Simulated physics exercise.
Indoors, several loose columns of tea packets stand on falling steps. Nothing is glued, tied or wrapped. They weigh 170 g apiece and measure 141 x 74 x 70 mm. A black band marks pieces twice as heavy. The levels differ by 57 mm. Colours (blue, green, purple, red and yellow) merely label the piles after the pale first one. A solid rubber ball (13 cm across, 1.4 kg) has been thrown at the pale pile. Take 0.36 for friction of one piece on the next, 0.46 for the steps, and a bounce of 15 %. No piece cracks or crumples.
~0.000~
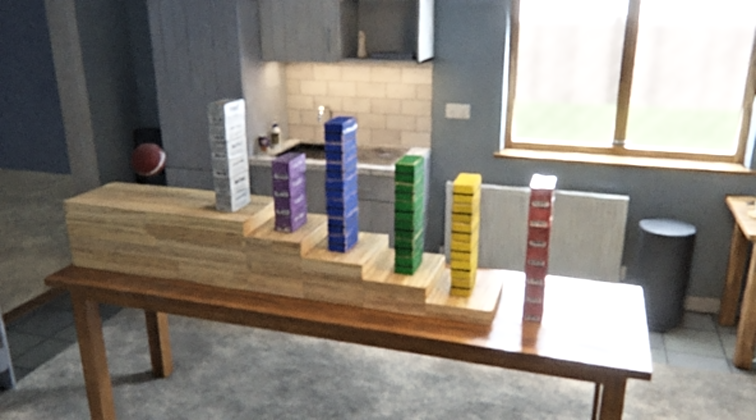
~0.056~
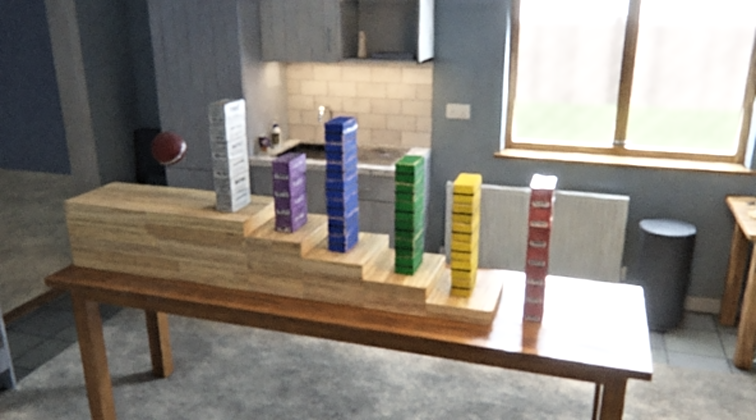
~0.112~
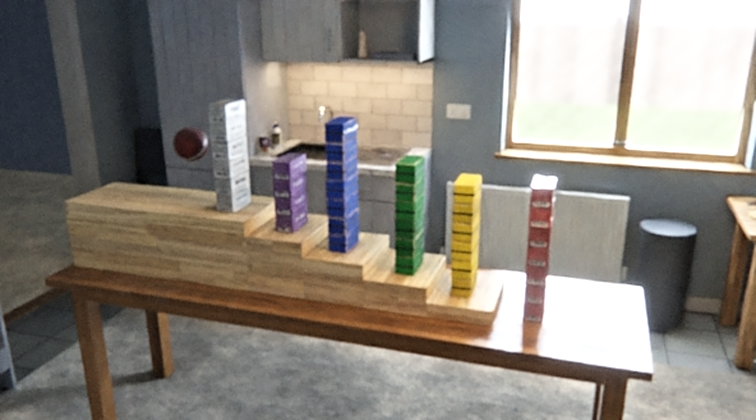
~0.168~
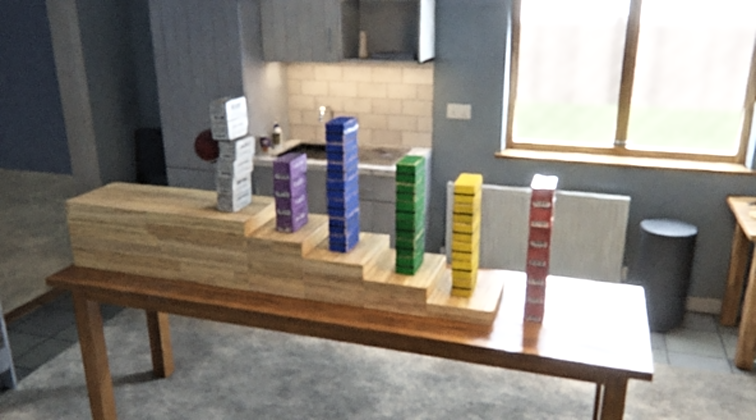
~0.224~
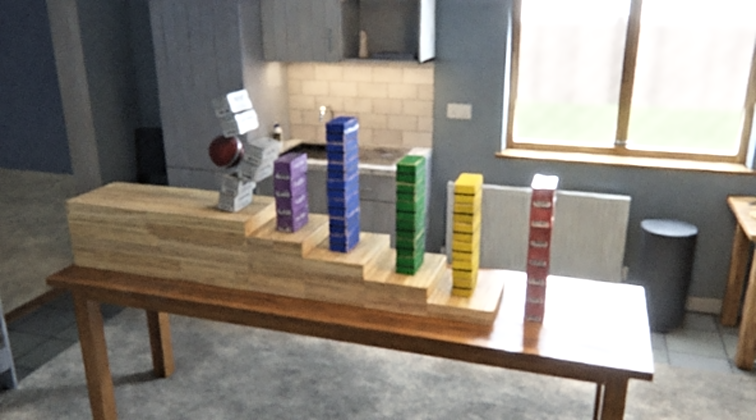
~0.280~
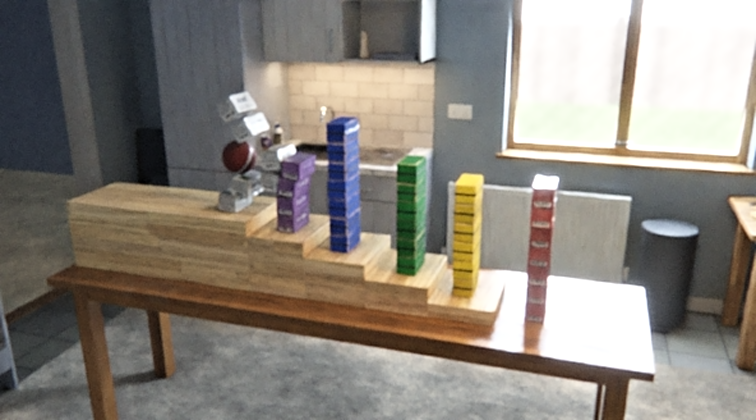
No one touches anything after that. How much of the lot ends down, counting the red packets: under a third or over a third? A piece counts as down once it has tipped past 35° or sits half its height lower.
Ending down: More than a third.
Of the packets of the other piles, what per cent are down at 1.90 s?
90 per cent by then.
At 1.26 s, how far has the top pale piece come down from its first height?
Some 32 cm lower.
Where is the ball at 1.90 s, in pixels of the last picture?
Around (301, 192).
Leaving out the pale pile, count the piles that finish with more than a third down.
The count is 5.
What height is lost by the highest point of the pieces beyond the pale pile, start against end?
Some 36 cm lower.
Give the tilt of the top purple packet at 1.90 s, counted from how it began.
Some 60°.
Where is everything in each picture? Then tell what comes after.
In the first picture (pixels give the middle of a visible side), ball (148, 160) 28 cm from contact, 2.2 m/s; top red packet (541, 197); top purple packet (281, 171); none of the others has stirred.
The second picture shows ball (169, 148) 17 cm from contact, 2.0 m/s; top red packet (541, 197).
The third picture shows ball (191, 144) 7 cm from contact, 1.8 m/s; top red packet (542, 198).
The fourth picture shows ball (212, 146) after contact, 1.2 m/s; top red packet (542, 198).
The fifth picture shows ball (227, 152) after contact, 1.2 m/s; top red packet (543, 197); none of the others has stirred.
The sixth picture shows ball (239, 157) after contact, 0.8 m/s; top red packet (543, 198); top purple packet (291, 171) 7° from how it stood; steepest lean 8°, the packet at (286, 188); movement in 2 of them.
After 1.26 s, 6 of the pale pile down; none of the 7 red packets down (10 of 30 in all colours); top red packet unmoved; top purple packet 42° from how it stood, 17 cm lower.
After 1.90 s, 6 of the pale pile down; 7 of the 7 red packets down (27 of 30 in all colours); top red packet upside down; top blue packet on its side.
In the end (2.9 s), 6 of the pale pile down; 7 of the 7 red packets down (27 of 30 in all colours); top red packet on its side; top blue packet upside down. That is 100 per cent. From the last view, middles, top blue packet near (536, 304).
